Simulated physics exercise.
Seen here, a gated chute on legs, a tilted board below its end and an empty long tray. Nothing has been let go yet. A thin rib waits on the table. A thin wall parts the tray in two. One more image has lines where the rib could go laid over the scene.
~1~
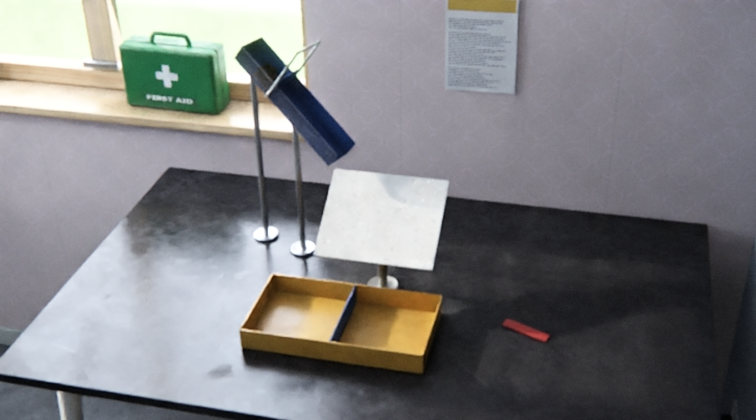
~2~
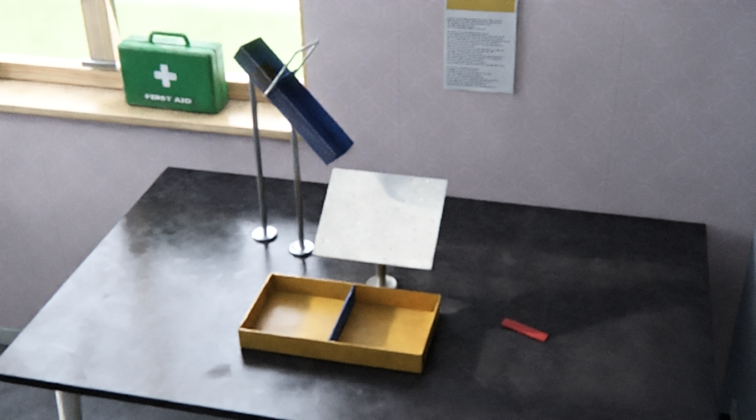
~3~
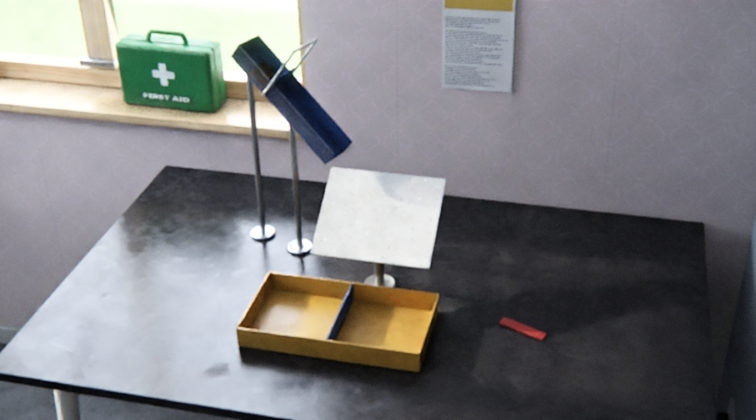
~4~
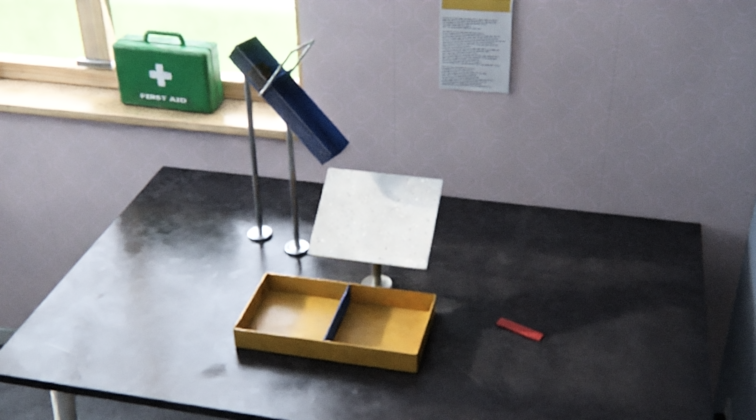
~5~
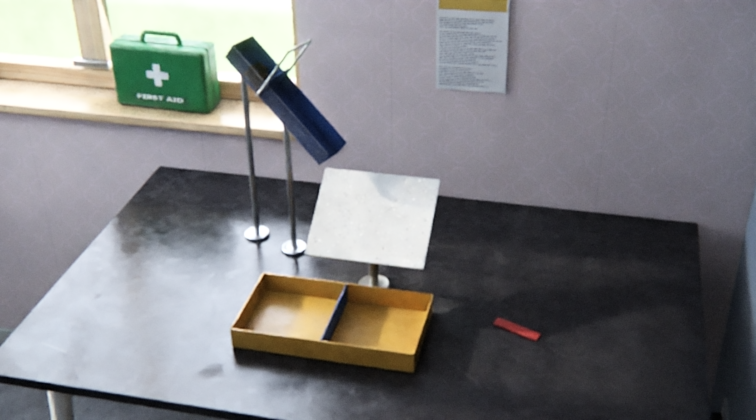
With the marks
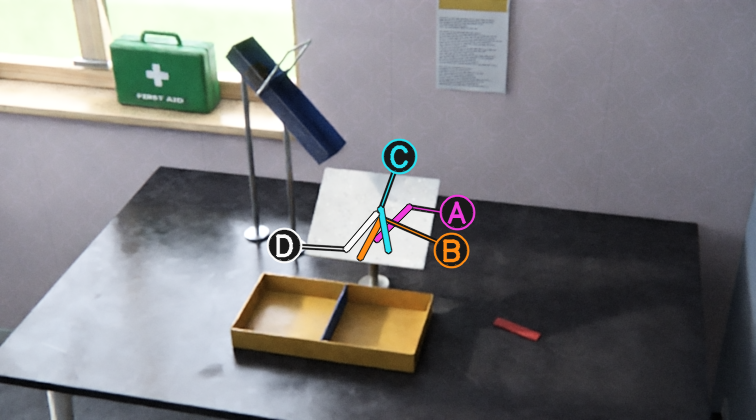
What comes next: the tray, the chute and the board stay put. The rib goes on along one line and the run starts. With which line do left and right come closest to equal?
Line B does it best.
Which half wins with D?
More lands on the left.
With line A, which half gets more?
Right.
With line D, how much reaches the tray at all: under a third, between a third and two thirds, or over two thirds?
Over two thirds.
On the marked copy, line A from (409, 206) to (376, 239); line B from (381, 217) to (360, 257); line C from (380, 208) to (388, 250); line D from (376, 214) to (346, 249).
With A, of what is caught, a small part in the left half, most in the right.
With B, of what is caught, about a third in the left half, about two thirds in the right.
With C, of what is caught, a stray few in the left half, nearly all in the right.
With D, of what is caught, most in the left half, a small part in the right.
